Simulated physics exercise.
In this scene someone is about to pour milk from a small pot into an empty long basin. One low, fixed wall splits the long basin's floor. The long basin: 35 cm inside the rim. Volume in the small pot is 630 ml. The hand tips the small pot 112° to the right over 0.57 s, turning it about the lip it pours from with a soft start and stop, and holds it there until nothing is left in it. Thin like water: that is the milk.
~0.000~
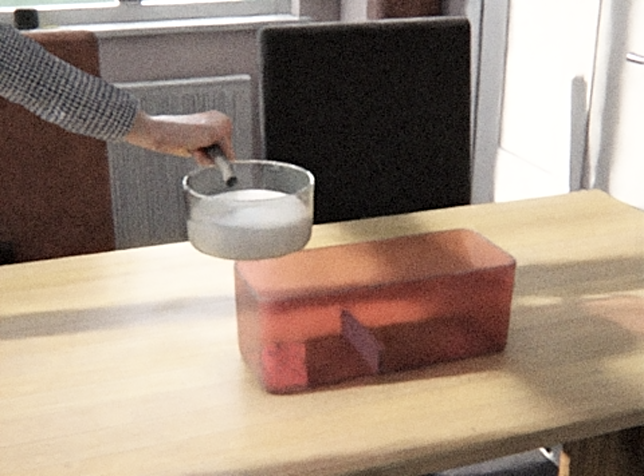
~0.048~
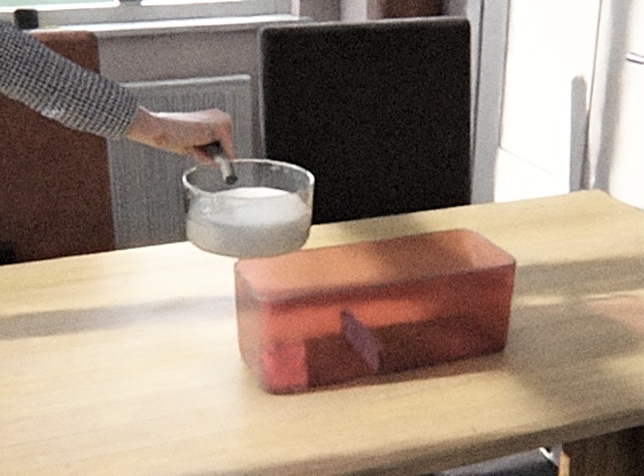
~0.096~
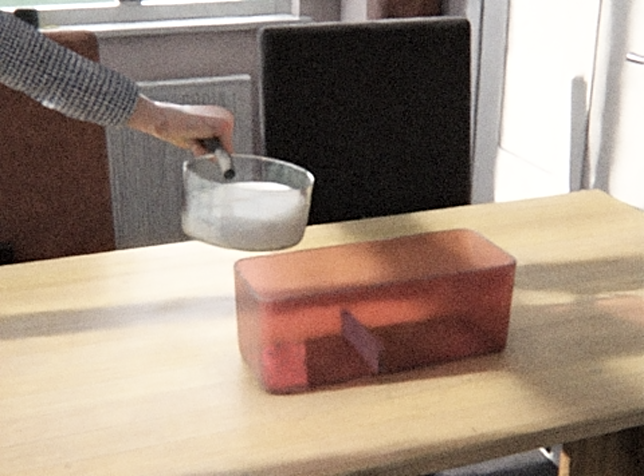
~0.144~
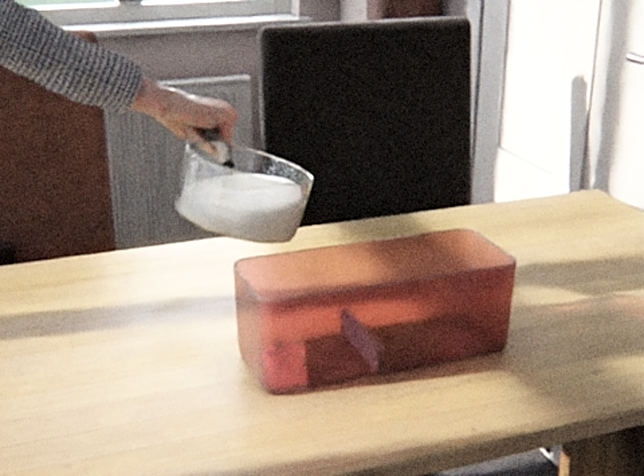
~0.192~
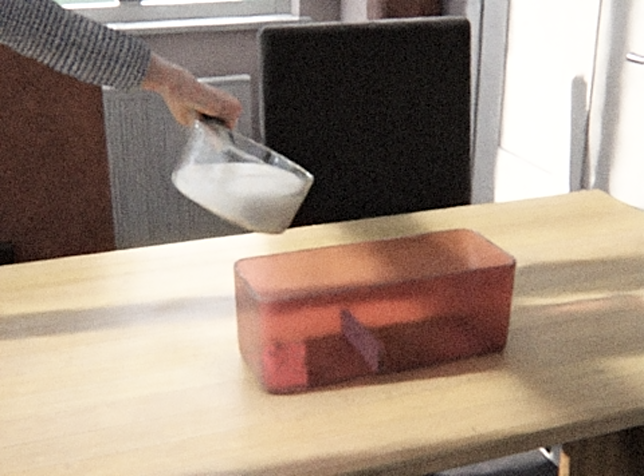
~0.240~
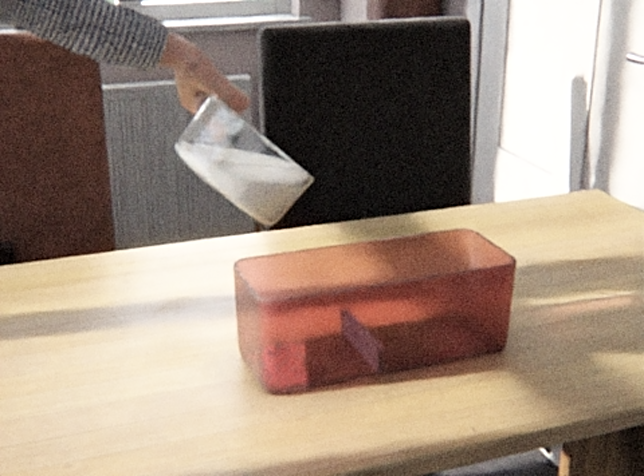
At a wooden table with dark chairs behind it, a hand held a small clear pot of milk above a long reddish basin, then steadily tilted it to the right until it slanted steeply.
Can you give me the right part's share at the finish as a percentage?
Sure, about 68 percent.
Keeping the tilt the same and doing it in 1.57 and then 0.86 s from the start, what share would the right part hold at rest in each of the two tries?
The first try gives around 85 percent, the second around 80 percent.
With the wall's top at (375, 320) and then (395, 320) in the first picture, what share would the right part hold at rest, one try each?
In order, 65 and 45 per cent.
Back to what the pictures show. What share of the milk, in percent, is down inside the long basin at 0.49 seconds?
About 3%.
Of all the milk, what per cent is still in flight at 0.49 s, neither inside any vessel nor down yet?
64 per cent.
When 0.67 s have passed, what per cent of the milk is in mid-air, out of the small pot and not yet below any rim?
About 12 percent.
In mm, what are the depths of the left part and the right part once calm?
Left 8 mm, right 18 mm.
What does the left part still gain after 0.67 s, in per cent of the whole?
About 20 percent.
After 0.49 s the tilt is 107° and 33 per cent is still to pour, 3 is left of the wall and 0 right of it.
After 0.67 s the tilt is 112° and 2 per cent is still to pour, 3 is left of the wall and 83 right of it.
After 0.86 s the tilt is 112° and 0 per cent is still to pour, 14 is left of the wall and 62 right of it.
After 1.07 s the tilt is 112° and 1 per cent is still to pour, 23 is left of the wall and 67 right of it.
In the end 23 per cent lies left of the wall, 68 right of it and 9 outside.
